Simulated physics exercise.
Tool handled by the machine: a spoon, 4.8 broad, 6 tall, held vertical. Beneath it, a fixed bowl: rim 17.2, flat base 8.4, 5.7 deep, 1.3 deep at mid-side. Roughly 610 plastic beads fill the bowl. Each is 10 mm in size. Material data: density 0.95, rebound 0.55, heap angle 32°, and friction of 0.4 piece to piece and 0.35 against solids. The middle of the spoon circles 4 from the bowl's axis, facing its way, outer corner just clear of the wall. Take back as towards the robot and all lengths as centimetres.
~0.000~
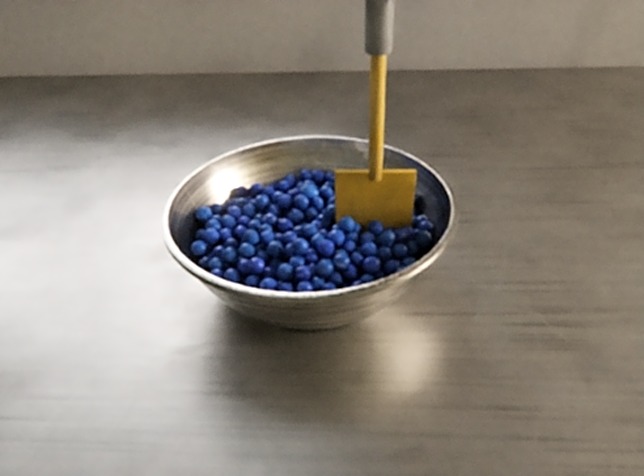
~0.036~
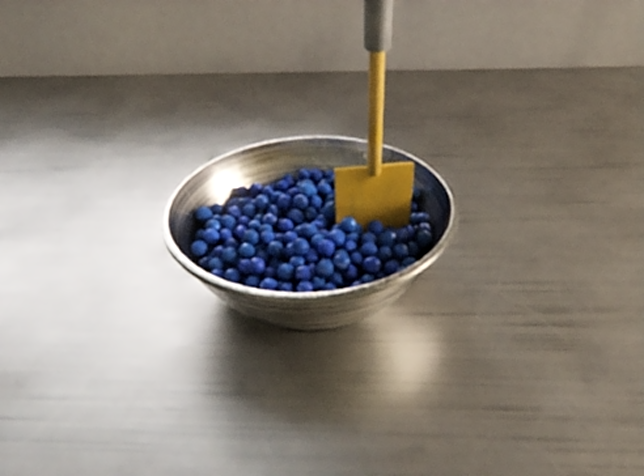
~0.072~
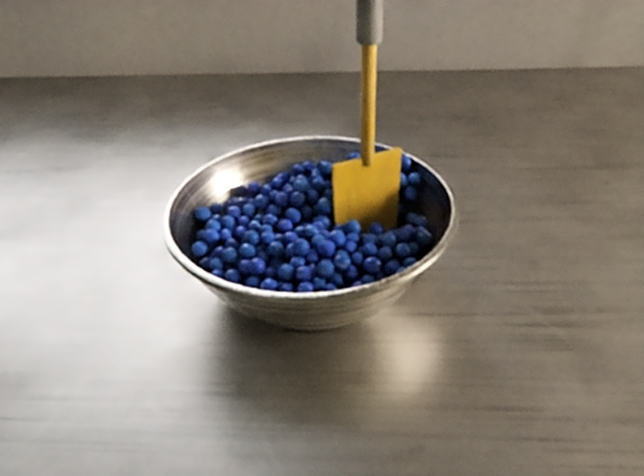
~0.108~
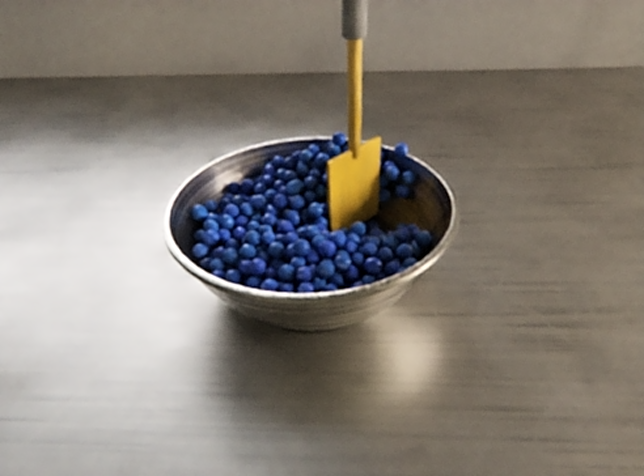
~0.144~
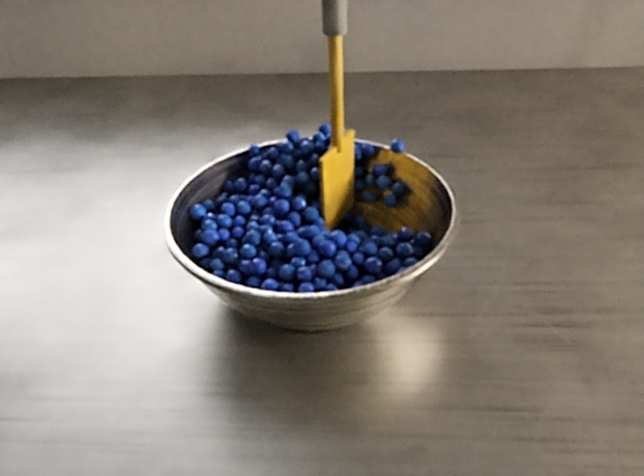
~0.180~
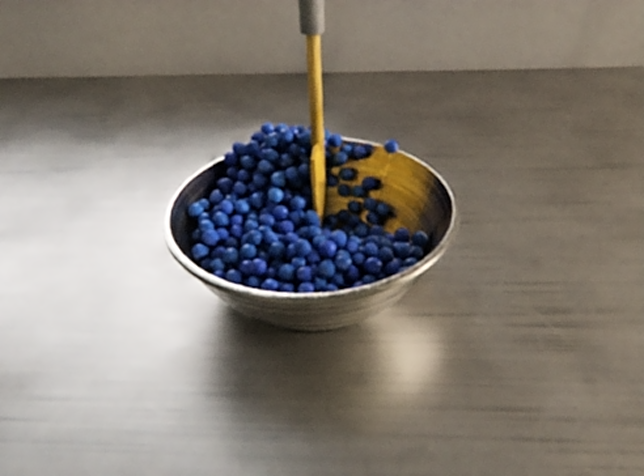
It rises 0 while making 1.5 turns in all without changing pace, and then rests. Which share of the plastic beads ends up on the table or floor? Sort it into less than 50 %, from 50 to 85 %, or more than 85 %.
It goes in less than 50 %.
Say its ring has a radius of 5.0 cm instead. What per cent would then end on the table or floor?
It would be near 25 per cent.
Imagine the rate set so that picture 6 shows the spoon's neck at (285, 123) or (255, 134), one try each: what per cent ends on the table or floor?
Around 45 and 55 percent, in that order.
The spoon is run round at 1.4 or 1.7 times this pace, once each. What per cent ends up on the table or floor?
First try close to 50, second close to 60, in per cent.
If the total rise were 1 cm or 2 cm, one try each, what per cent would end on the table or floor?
I'd say some 30 per cent, and some 25 per cent.
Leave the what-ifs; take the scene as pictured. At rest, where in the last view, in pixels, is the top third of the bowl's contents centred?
(253, 268).
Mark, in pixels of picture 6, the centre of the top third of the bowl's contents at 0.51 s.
I'd point to somewhere close to (353, 251).
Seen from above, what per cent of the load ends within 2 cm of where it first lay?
Around 5 in a hundred.
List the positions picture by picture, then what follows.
In the first frame, the spoon neck at (376, 148), 0° round; upper third of the load around (306, 231), from x 200 to 425, top at y 175; 611 in the bowl.
In the second frame, the spoon neck at (375, 143), 9° round; upper third of the load around (307, 227), from x 200 to 425, top at y 175.
In the third frame, the spoon neck at (368, 134), 28° round; upper third of the load around (312, 216), from x 200 to 425, top at y 160.
In the fourth frame, the spoon neck at (354, 127), 47° round; upper third of the load around (303, 204), from x 200 to 425, top at y 140.
In the fifth frame, the spoon neck at (337, 122), 67° round; upper third of the load around (292, 198), from x 200 to 420, top at y 130.
In the sixth frame, the spoon neck at (316, 121), 86° round; upper third of the load around (280, 189), from x 195 to 420, top at y 125; 610 in the bowl, 1 in flight or on the tool.
After 0.51 s, 264° round, highest piece 8 above the table; 507 in the bowl, 80 on the table or floor, 24 in flight or on the tool.
After 0.84 s, 81° round, highest piece 8 above the table; 431 in the bowl, 166 on the table or floor, 14 in flight or on the tool.
After 1.20 s, 180° round, highest piece 6 above the table; 393 in the bowl, 217 on the table or floor, 1 in flight or on the tool.
After 1.90 s, 180° round, highest piece 6 above the table; 393 in the bowl, 218 on the table or floor.
In the end, 393 in the bowl, 218 on the table or floor. That is 36 % on the table or floor.
